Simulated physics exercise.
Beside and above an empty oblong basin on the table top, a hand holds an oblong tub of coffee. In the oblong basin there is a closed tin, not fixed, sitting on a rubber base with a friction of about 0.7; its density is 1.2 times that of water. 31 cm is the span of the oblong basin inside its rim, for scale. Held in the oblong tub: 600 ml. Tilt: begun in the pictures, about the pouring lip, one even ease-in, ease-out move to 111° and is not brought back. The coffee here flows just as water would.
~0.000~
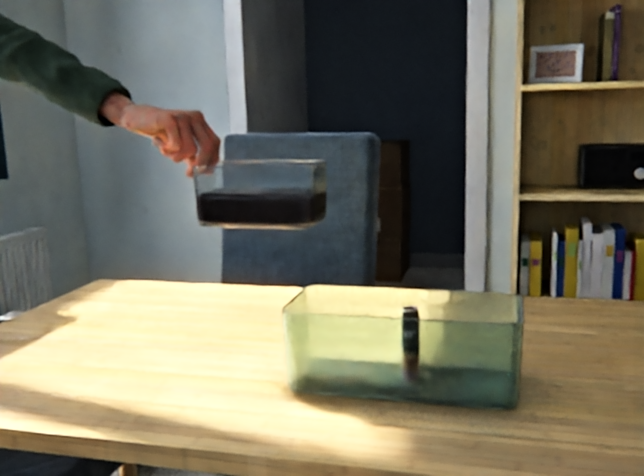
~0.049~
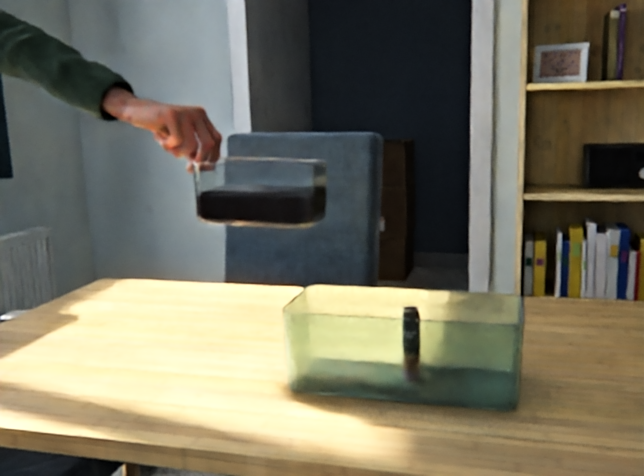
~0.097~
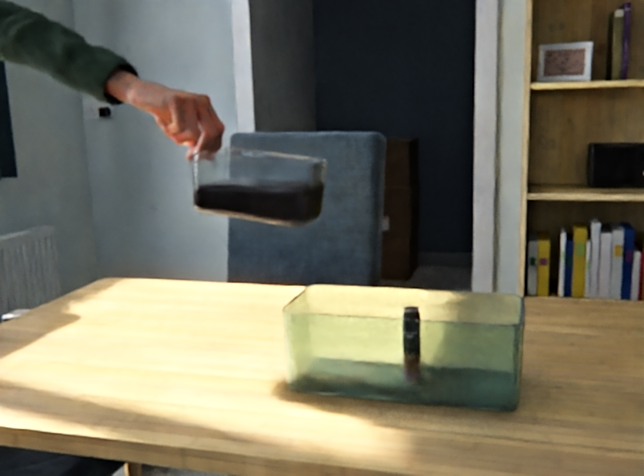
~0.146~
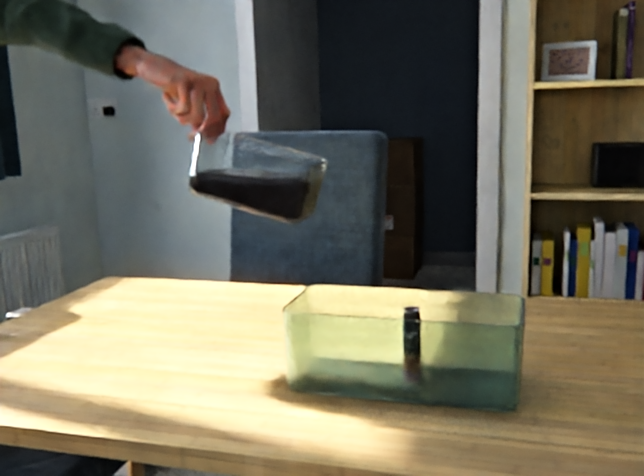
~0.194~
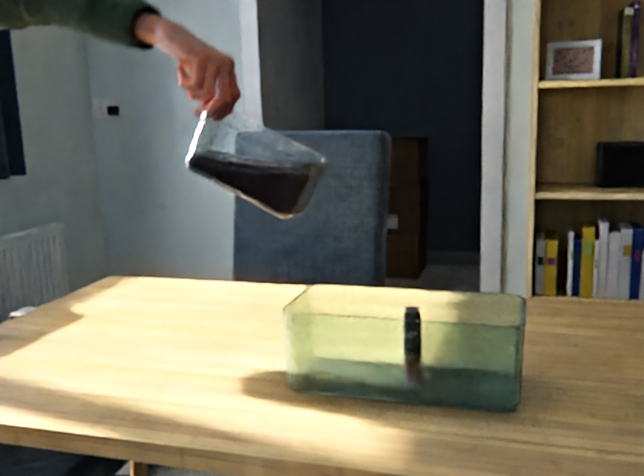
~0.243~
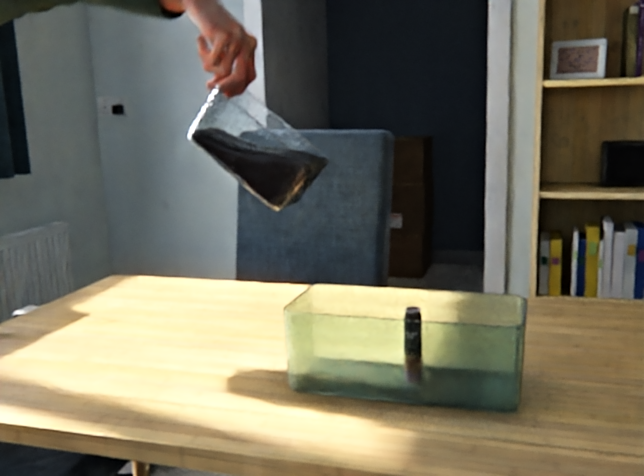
A clear oblong tub of dark coffee, held by a green-sleeved hand from the left, hangs above a sunlit wooden table in a room seen from the front, slightly above the tabletop. Below it to the right sits a greenish see-through basin containing a small dark tin, with a blue-grey chair and bookshelf behind. The hand rises rightward, tilting the tub clockwise increasingly steeply, while the camera drifts slightly right.
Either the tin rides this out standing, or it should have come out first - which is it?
It manages to stay erect.
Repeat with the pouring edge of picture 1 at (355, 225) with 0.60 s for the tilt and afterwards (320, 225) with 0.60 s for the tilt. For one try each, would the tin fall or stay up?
In the first try it remains standing; in the second it comes down.
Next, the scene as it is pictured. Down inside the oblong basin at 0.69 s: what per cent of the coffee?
The share is close to 76 percent.
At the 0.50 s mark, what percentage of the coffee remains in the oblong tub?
I'd estimate some 34 % remains.
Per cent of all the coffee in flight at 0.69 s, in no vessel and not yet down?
Close to 22 %.
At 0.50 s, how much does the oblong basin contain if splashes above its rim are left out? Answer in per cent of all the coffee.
1 %, more or less.
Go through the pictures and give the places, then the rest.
In the first picture, it leans 0°; its right rim is at (319, 165); the coffee meets the walls at (209, 191) and (319, 192); the oblong basin's rim runs from (294, 299) to (522, 310); the tin's top is at (410, 312).
In the second picture, it leans 2°; its right rim is at (320, 165); the coffee meets the walls at (209, 189) and (319, 189).
In the third picture, it leans 7°; its right rim is at (320, 165); the coffee meets the walls at (207, 184) and (318, 183).
In the fourth picture, it leans 15°; its right rim is at (320, 165); the coffee meets the walls at (203, 171) and (317, 175).
In the fifth picture, it leans 26°; its right rim is at (320, 165); the coffee meets the walls at (201, 153) and (317, 167).
In the sixth picture, it leans 39°; its right rim is at (320, 165); the coffee meets the walls at (202, 129) and (321, 159).
By 0.50 s the tilt is 104° and 34 per cent is still to pour; the tin stands where it began.
By 0.69 s the tilt is 111° and 2 per cent is still to pour; the tin stands where it began.
By 0.89 s the tilt is 111° and 0 per cent is still to pour; the tin stands where it began.
By 1.10 s the tilt is 111° and 0 per cent is still to pour; the tin stands where it began.
At rest the tin stands where it began.
